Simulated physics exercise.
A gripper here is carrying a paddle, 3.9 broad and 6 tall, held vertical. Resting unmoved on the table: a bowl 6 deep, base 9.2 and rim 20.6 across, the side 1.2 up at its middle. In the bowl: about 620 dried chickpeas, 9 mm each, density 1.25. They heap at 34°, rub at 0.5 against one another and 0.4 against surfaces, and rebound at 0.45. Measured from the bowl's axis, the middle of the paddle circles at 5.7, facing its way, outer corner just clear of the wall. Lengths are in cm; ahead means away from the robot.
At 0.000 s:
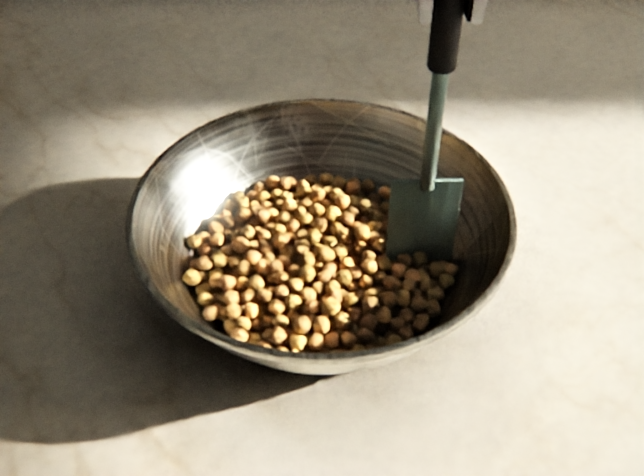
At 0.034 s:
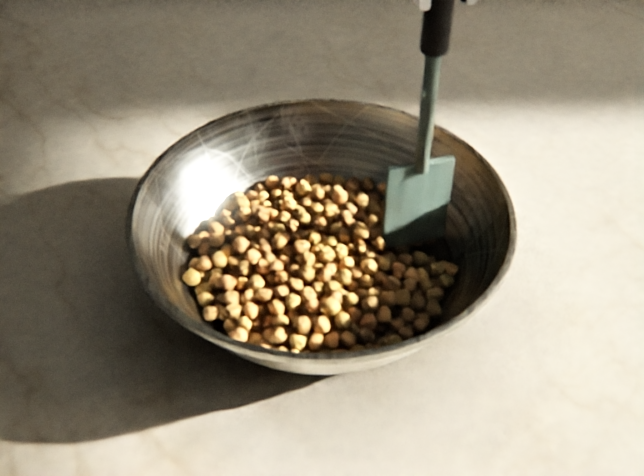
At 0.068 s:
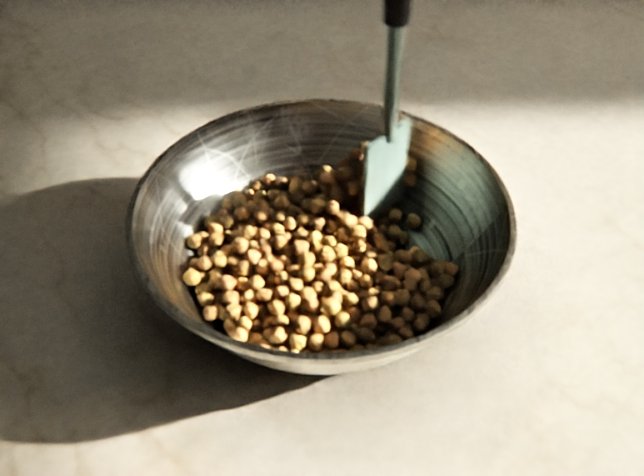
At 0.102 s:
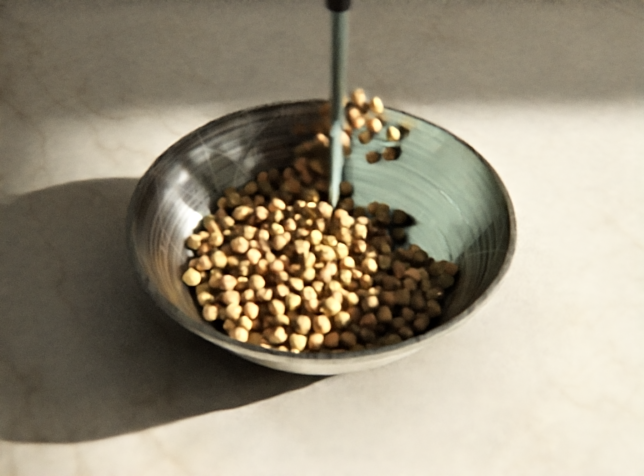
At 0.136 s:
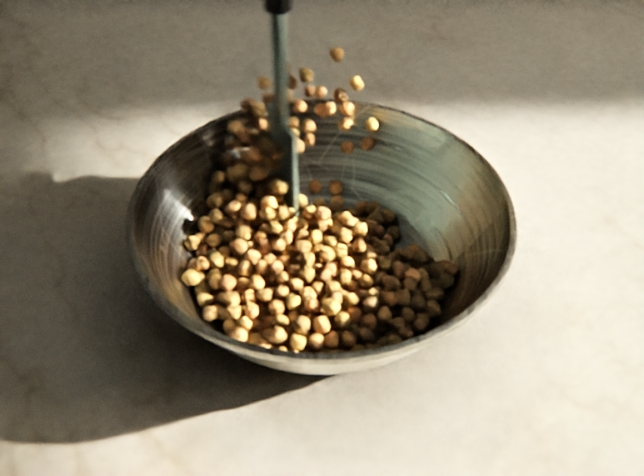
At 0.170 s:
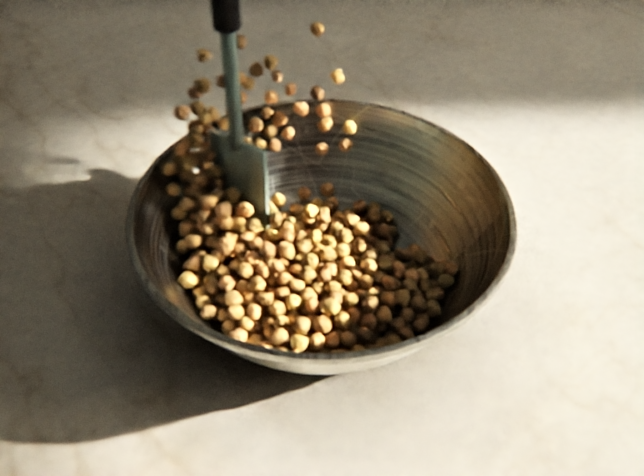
A paddle sweeps leftward around the back of a bowl, flinging some chickpeas upward.
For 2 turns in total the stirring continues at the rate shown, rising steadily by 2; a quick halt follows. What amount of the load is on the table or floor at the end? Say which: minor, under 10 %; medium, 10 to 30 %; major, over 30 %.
That would be a medium share.
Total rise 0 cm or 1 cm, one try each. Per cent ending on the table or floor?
35 % and 20 %.
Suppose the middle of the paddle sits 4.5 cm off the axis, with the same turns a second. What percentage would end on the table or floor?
Close to 15 in a hundred then.
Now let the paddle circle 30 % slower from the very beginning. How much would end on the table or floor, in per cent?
My guess is about 5 per cent.
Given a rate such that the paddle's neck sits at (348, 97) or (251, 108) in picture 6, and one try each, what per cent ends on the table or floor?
First try: Around 0 %; second try: Around 10 %.
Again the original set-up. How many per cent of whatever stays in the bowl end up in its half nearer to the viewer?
I'd put it near 55 per cent.
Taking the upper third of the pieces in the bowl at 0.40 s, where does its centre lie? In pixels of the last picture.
Centre estimate: Approx. (364, 269) px.
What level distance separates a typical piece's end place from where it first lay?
About 2 centimetres.
After 0.40 s, 8° round, highest piece 9 above the table; 538 in the bowl, 57 on the table or floor, 23 in flight or on the tool.
After 0.63 s, 230° round, highest piece 4 above the table; 528 in the bowl, 89 on the table or floor, 1 in flight or on the tool.
After 0.94 s, 0° round, highest piece 4 above the table; 528 in the bowl, 90 on the table or floor.
After 1.64 s, 0° round, highest piece 4 above the table; 528 in the bowl, 90 on the table or floor.
At rest, 528 in the bowl, 90 on the table or floor. That is 15 % on the table or floor.
